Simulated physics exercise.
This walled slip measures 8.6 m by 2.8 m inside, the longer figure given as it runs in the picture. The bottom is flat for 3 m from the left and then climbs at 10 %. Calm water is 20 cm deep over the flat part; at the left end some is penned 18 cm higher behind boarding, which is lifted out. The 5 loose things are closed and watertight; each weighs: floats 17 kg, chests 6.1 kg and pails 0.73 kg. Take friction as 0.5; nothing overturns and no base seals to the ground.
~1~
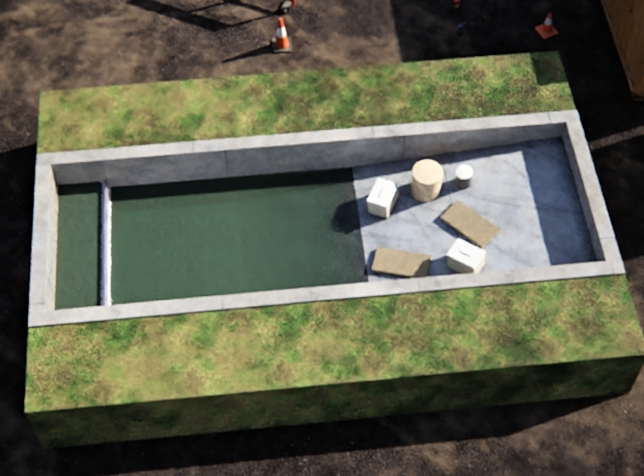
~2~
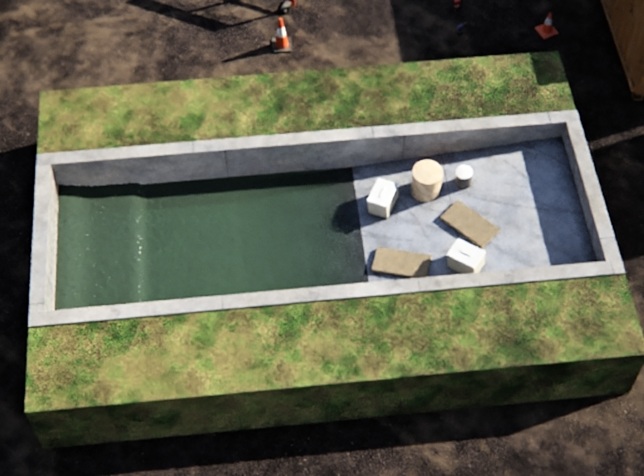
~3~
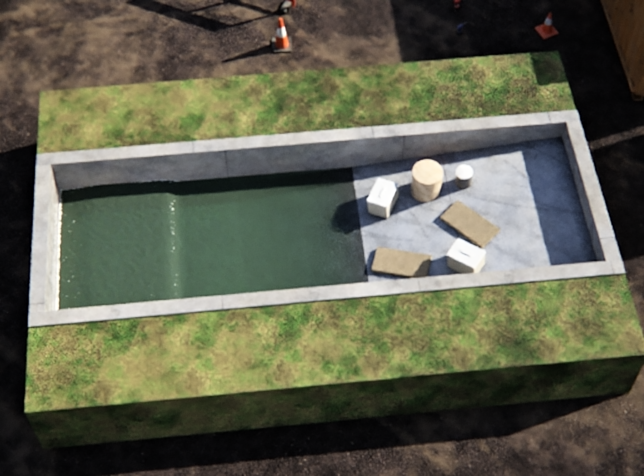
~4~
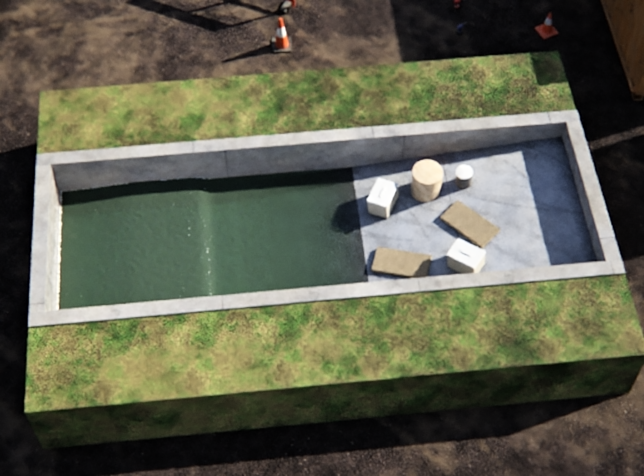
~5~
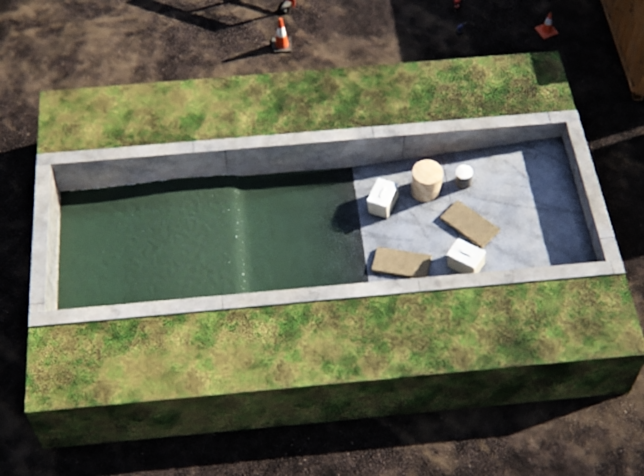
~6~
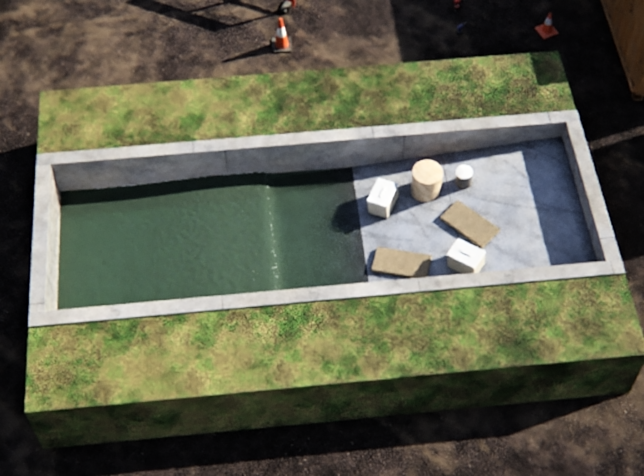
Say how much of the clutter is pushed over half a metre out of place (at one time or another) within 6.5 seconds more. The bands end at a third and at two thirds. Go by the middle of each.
That comes to between one and two thirds.
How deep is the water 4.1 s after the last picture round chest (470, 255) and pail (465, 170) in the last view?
About 1 and 1 cm.
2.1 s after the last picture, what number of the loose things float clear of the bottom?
I count 0.
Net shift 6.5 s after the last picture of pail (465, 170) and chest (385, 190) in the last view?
In that order: 10 cm, 150 cm.
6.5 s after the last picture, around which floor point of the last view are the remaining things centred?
At about (398, 236).
Then, 0.6 s after the last picture 0 of 5 are over 50 cm from their spots; 0 afloat.
Then, 2.1 s after the last picture 0 of 5 are over 50 cm from their spots; 0 afloat.
Then, 4.1 s after the last picture 2 of 5 are over 50 cm from their spots; 0 afloat.
Then, 6.5 s after the last picture 2 of 5 are over 50 cm from their spots, and 2 have been at some point; 2 afloat.
